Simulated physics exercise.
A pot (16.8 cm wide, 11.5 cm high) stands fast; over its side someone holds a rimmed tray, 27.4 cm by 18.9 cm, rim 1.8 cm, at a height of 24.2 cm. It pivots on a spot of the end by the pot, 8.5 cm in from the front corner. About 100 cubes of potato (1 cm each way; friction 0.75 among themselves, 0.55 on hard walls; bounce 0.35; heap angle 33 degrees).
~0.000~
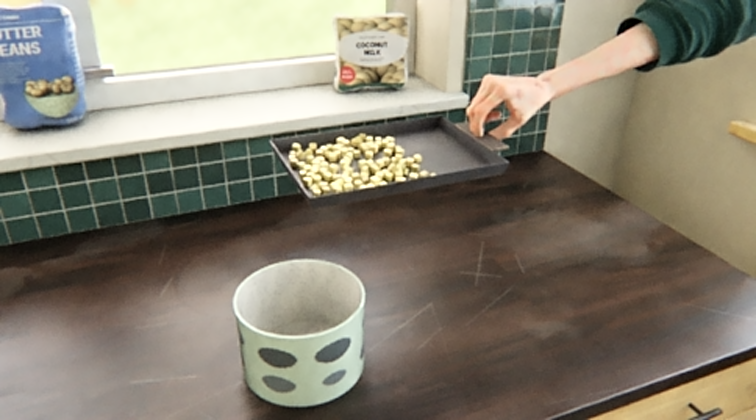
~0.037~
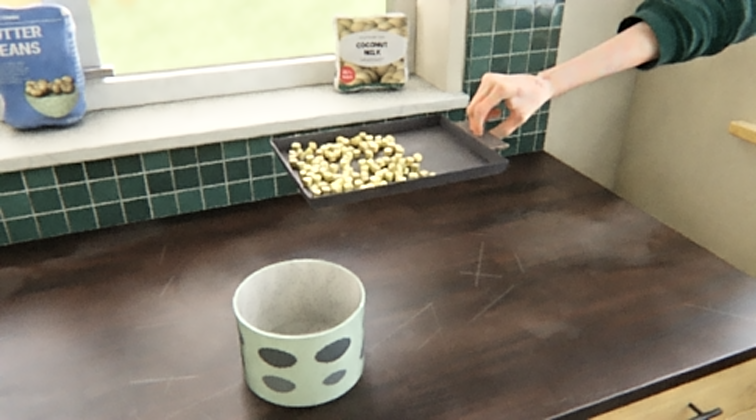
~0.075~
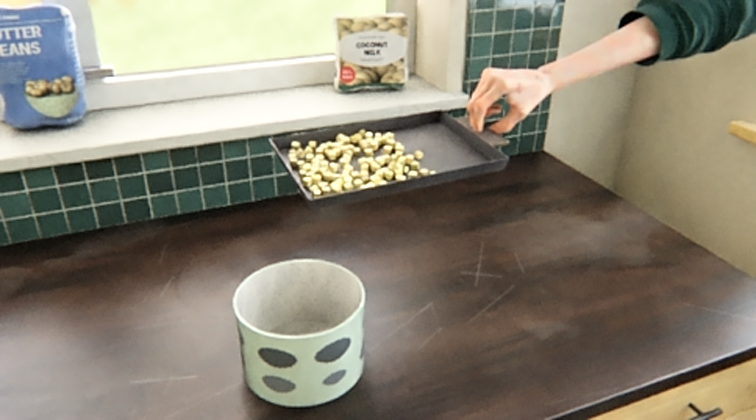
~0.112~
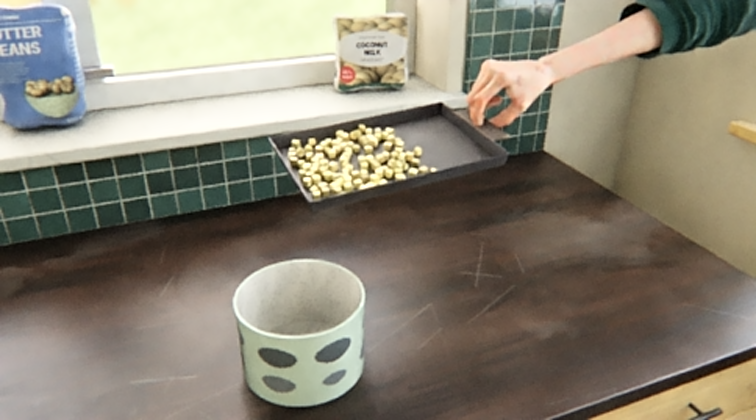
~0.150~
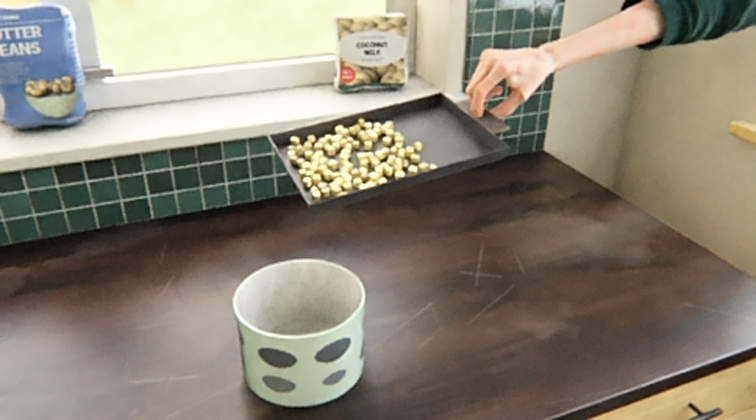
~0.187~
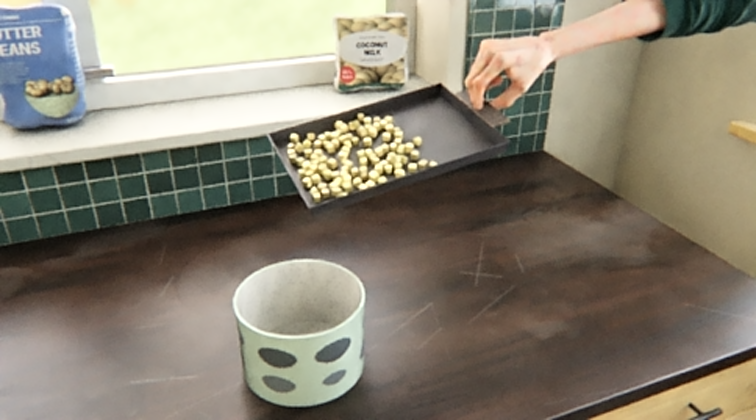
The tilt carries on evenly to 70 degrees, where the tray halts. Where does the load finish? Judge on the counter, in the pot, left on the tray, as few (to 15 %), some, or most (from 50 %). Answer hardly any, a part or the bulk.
Counter hardly any, pot a part, tray the bulk.
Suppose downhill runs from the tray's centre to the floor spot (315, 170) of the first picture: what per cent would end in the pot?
Some 0 per cent.
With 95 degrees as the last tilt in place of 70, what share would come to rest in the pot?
Then about 100 per cent.
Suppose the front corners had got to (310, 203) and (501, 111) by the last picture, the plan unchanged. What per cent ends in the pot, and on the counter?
Pot 35, counter 15.
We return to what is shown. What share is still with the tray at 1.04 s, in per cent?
Some 75 per cent of the load.
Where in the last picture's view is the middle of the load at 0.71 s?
Around (324, 176).
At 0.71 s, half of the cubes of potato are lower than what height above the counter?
Some 26 cm.
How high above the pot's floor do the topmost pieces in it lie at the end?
About 1.0 cm.
After 0.50 s, tilt 40 degrees; the tray holds 100 %, the pot 0 %.
After 0.71 s, tilt 59 degrees; the tray holds 100 %, the pot 0 %.
After 1.04 s, tilt 70 degrees; the tray holds 75 %, the pot 20 %.
By 2.2 s all is still; counter 0 %, pot 25 %, tray 75 %.
